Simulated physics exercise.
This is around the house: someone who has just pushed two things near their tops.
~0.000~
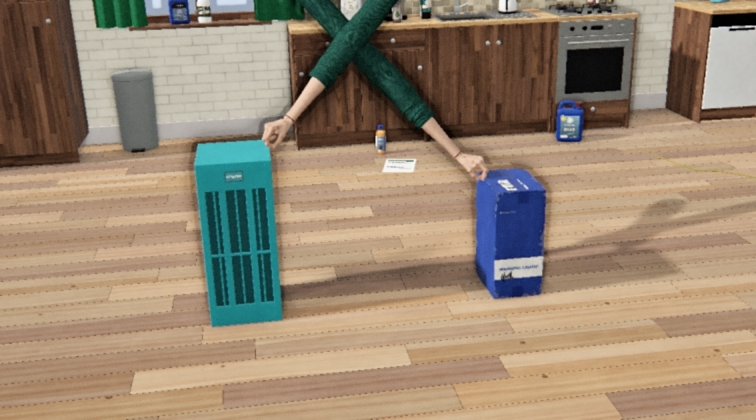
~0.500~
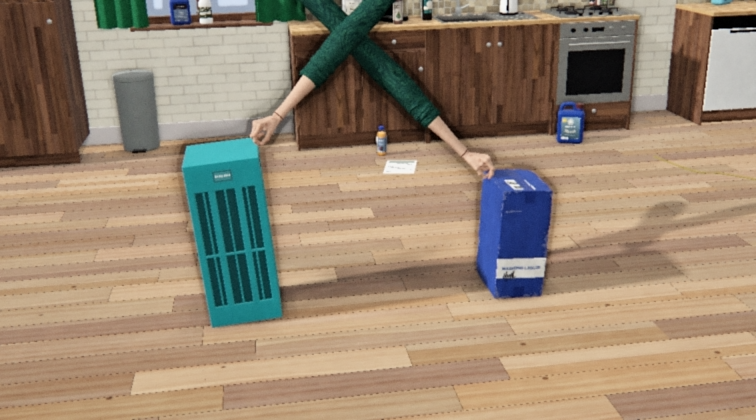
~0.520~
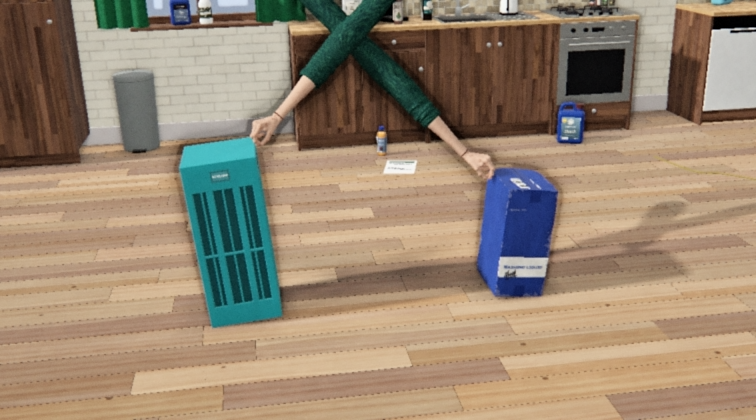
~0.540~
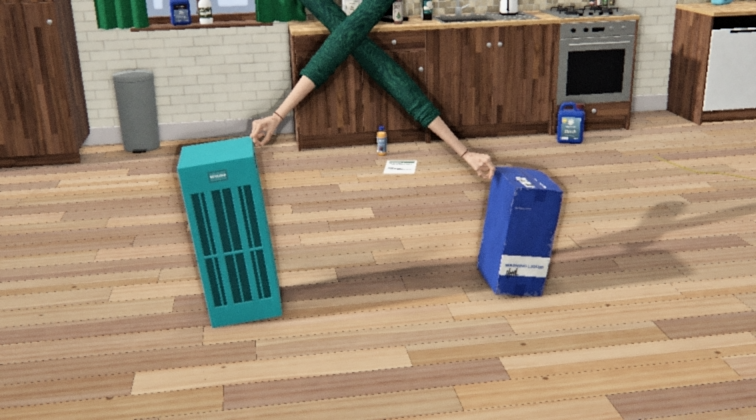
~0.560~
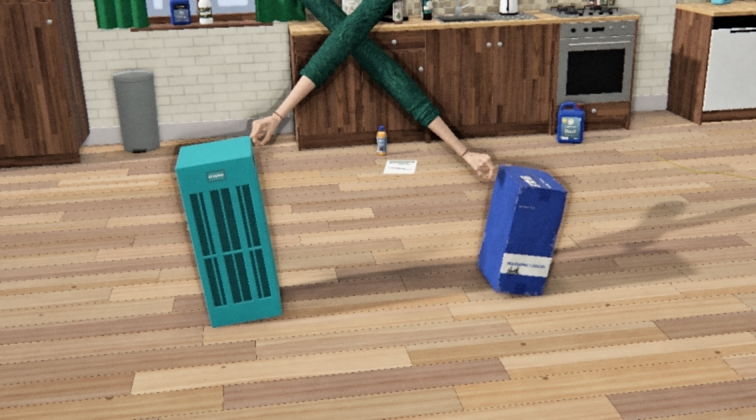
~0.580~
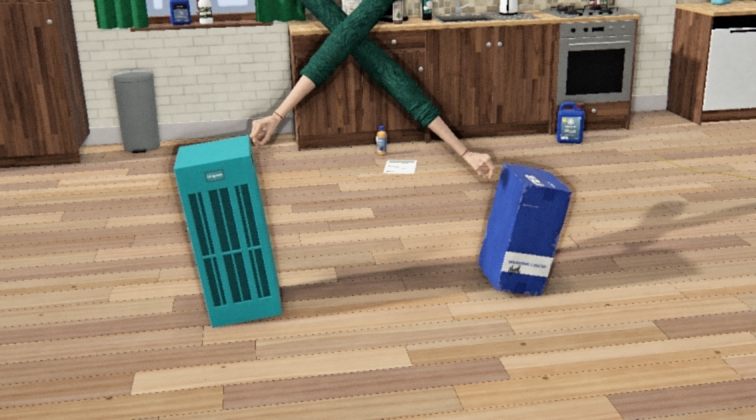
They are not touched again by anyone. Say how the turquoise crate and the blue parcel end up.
Result - turquoise crate: Comes back upright; blue parcel: Lands on its side.
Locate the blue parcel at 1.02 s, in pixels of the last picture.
It should be close to (572, 239).
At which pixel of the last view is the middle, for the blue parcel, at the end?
It ends up close to (587, 256).
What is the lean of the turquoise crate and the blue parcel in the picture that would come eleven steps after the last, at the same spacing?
Roughly 4° and 35°.
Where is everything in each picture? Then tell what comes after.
Turquoise crate (240, 232) upright; blue parcel (509, 233) upright, in the first picture.
Turquoise crate (235, 231) 4° off upright; blue parcel (512, 233) 3° off upright, in the second picture.
Turquoise crate (233, 232) 5° off upright; blue parcel (515, 232) 6° off upright, in the third picture.
Turquoise crate (232, 231) 6° off upright; blue parcel (518, 231) 9° off upright, in the fourth picture.
Turquoise crate (231, 231) 6° off upright; blue parcel (520, 230) 11° off upright, in the fifth picture.
Turquoise crate (231, 231) 7° off upright; blue parcel (523, 229) 13° off upright, in the sixth picture.
By 0.82 s, turquoise crate 2° off upright near (237, 232); blue parcel 36° off upright near (546, 228).
By 1.02 s, turquoise crate 4° off upright near (246, 231); blue parcel 66° off upright near (572, 239).
When it is over (2.0 s), the turquoise crate returns to its base, near (241, 233); the blue parcel goes down on its side, near (587, 256).
